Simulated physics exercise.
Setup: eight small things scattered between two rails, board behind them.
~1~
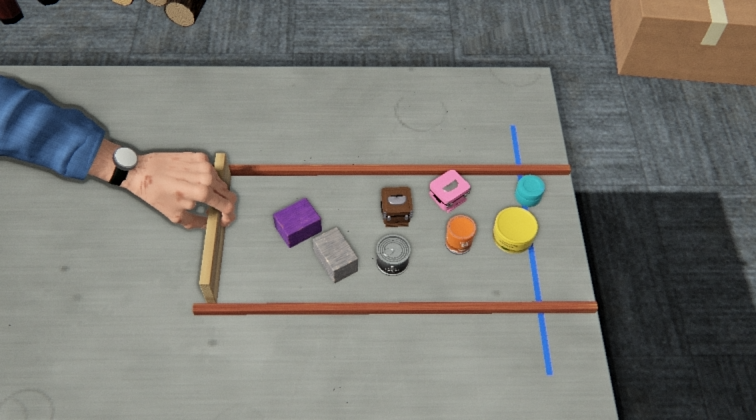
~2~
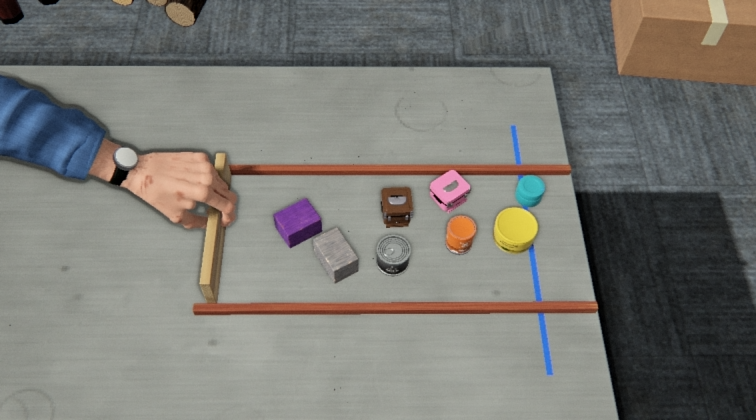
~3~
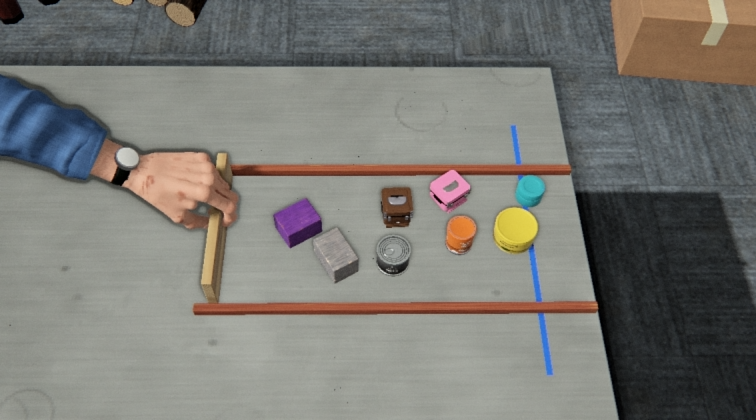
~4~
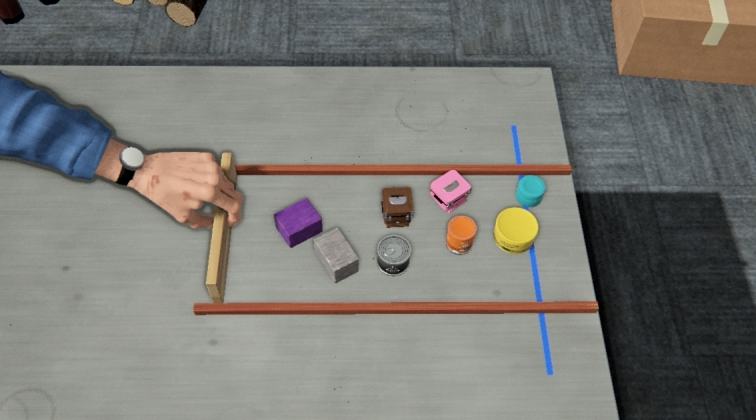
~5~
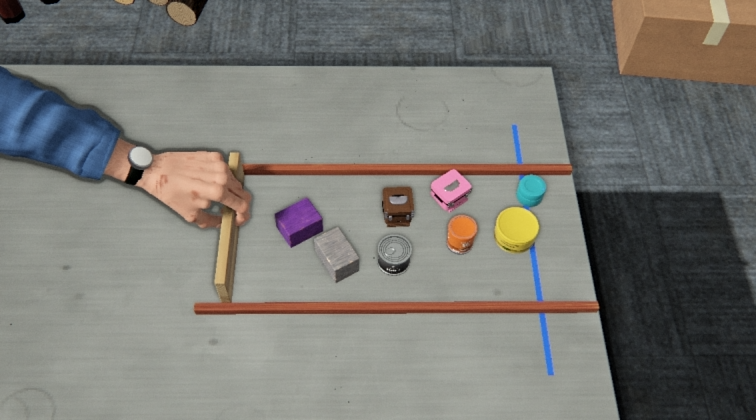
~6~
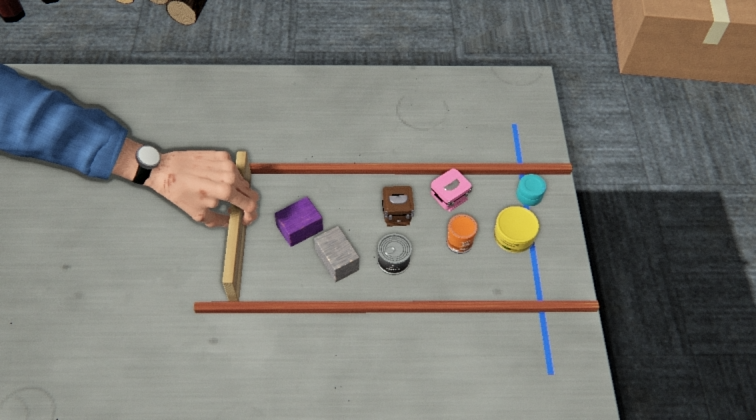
A hand slid a wooden board slightly to the right between two reddish rails, while the eight small objects ahead of it, including a purple block and a yellow tub, stayed put.
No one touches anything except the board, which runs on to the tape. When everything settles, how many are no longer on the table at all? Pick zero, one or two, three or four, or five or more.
One or two are off the table.
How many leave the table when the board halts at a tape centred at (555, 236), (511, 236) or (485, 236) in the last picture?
In order, the counts are 4, 1 and 0.
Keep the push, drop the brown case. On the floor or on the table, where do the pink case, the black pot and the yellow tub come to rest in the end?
Result: Pink case stays, black pot stays, yellow tub comes off.
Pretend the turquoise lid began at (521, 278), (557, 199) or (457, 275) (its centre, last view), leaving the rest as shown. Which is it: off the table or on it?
Taking the spots in turn, it stays put, then stays put, then stays put.
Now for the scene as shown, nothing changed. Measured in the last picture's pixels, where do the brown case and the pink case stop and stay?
First (543, 205), then (538, 181).
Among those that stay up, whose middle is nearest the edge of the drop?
That would be the orange pot, the foremost.
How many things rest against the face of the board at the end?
That would be 4 of them.
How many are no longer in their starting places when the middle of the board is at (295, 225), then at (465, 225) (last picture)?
Up to then 1, and up to the other point 7.
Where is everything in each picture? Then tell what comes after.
Turquoise lid (530, 191); yellow tub (515, 231); orange pot (460, 235); board (217, 226); tape (529, 237), in the first picture.
Yellow tub (515, 231); brown case (397, 207), in the second picture.
Orange pot (460, 236); pink case (449, 192), in the third picture.
Turquoise lid (531, 191); black pot (394, 256), in the fourth picture.
Yellow tub (516, 231); board (231, 226), in the fifth picture.
Turquoise lid (531, 190); yellow tub (516, 230); orange pot (461, 234); board (238, 225); tape (531, 236), in the sixth picture.
A little later, none off yet; turquoise lid at rest near (531, 190); yellow tub at rest near (516, 230); orange pot at rest near (461, 234).
Next, none off yet; turquoise lid at rest near (531, 190); yellow tub moving near (521, 229); orange pot shifted about its own width near (488, 233).
When it is over, the number that fall off is one or two; down, yellow tub.
